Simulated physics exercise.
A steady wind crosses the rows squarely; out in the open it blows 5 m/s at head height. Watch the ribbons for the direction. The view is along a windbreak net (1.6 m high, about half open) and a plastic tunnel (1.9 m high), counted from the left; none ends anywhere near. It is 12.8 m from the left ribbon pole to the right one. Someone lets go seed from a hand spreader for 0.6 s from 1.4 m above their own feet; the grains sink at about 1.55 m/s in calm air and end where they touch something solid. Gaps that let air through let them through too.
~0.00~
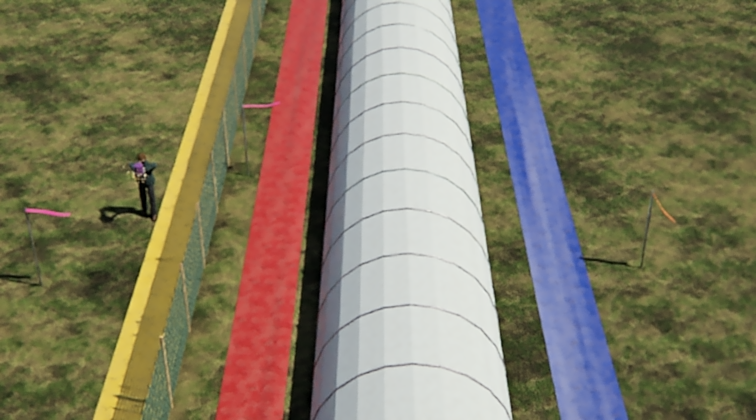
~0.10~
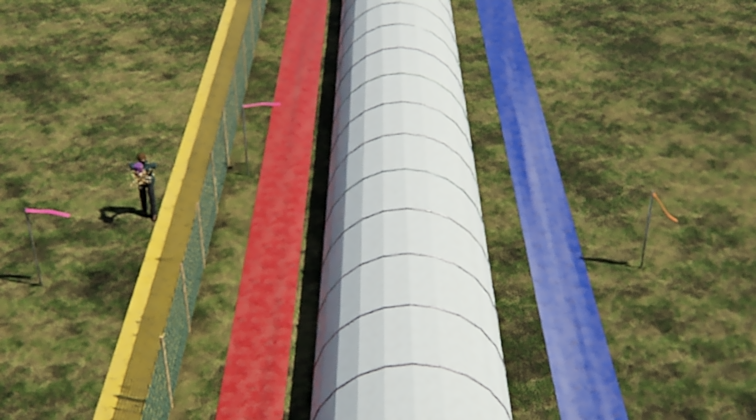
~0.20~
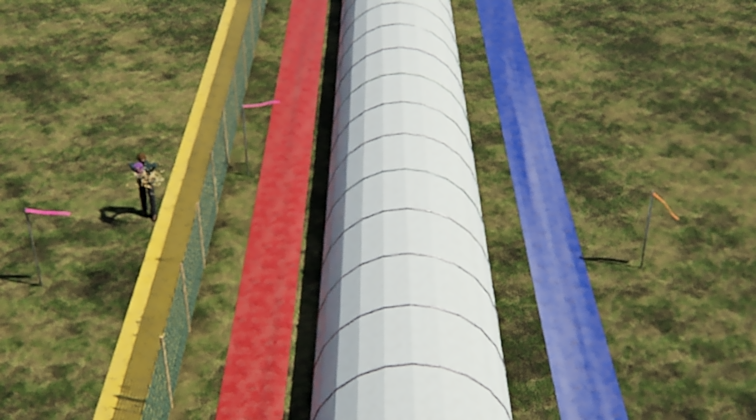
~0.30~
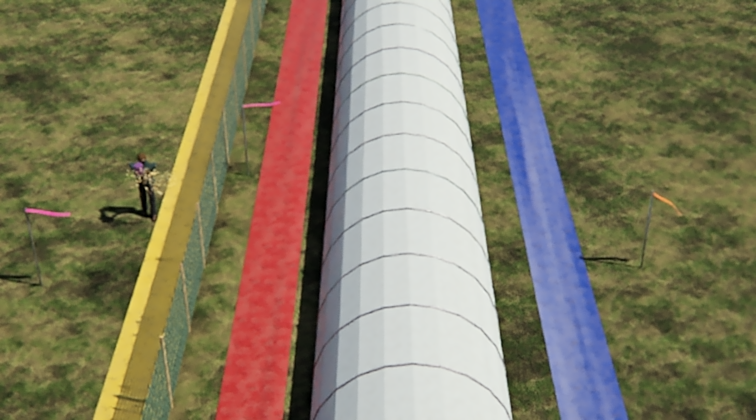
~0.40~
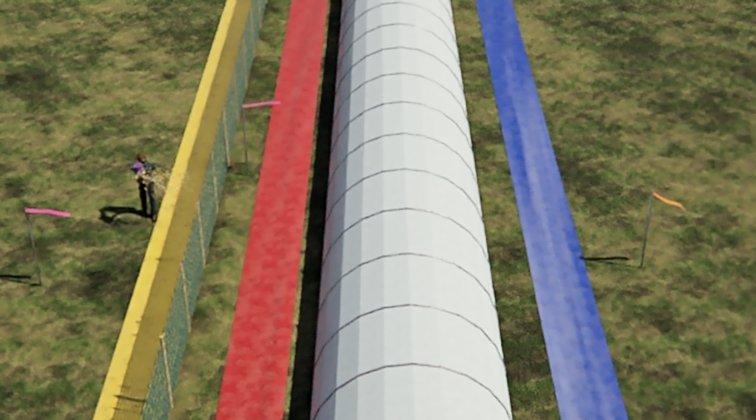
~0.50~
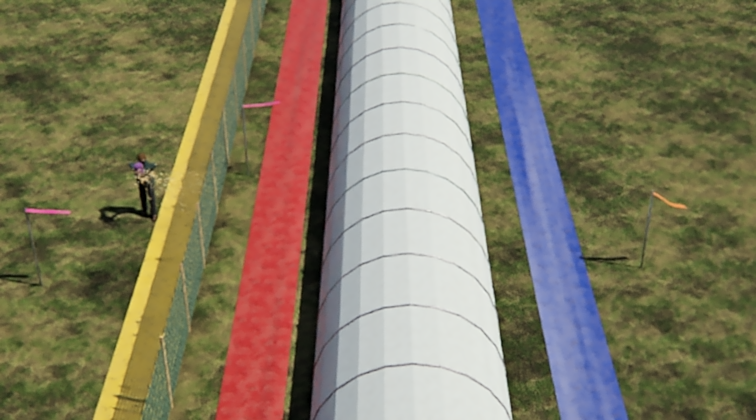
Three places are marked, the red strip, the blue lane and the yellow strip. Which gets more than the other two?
The red one.
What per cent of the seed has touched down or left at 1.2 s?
Some 20 per cent.
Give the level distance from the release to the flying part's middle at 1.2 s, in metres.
Roughly 2.0 m.
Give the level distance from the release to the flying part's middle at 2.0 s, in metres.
About 3.5 m.
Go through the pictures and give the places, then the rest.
In the first picture, the left ribbon ends at (70, 214), leaning 85 degrees to the right, the seed in the air spans x = 130 to 145 around y = 175 and it comes from (139, 174).
In the second picture, the right ribbon ends at (677, 221), leaning 40 degrees to the right, the seed in the air spans x = 135 to 150 around y = 180, the blue one passes (557, 265), the yellow one passes (170, 267) and the red one passes (271, 266).
In the third picture, the inner ribbon ends at (280, 102), leaning 95 degrees to the right, the seed in the air spans x = 135 to 160 around y = 180 and the top of the windbreak net crosses (207, 168).
In the fourth picture, the left ribbon ends at (70, 214), leaning 85 degrees to the right, the seed in the air spans x = 135 to 175 around y = 180, the blue one passes (543, 204), the yellow one passes (187, 205) and the red one passes (280, 205).
In the fifth picture, the right ribbon ends at (685, 210), leaning 60 degrees to the right and the seed in the air spans x = 135 to 190 around y = 180.
In the sixth picture, the inner ribbon ends at (280, 102), leaning 95 degrees to the right, the seed in the air spans x = 135 to 205 around y = 180 and the top of the plastic tunnel crosses (404, 155).
After 1.2 s, 0 % lies on the blue lane, 3 % on the yellow strip and 4 % on the red strip; 22 % has touched down or left; the middle of what still flies is 0.6 m above the low ground, near (233, 205).
After 2.0 s, 0 % lies on the blue lane, 4 % on the yellow strip and 36 % on the red strip; 79 % has touched down or left; the middle of what still flies is 0.7 m above the low ground, near (291, 204).
After 3.5 s, 0 % lies on the blue lane, 4 % on the yellow strip and 42 % on the red strip; 99 % has touched down or left.
After 8.0 s, 0 % lies on the blue lane, 4 % on the yellow strip and 42 % on the red strip; 100 % has touched down or left.
After 45.0 s, 0 % lies on the blue lane, 4 % on the yellow strip and 42 % on the red strip; 100 % has touched down or left.
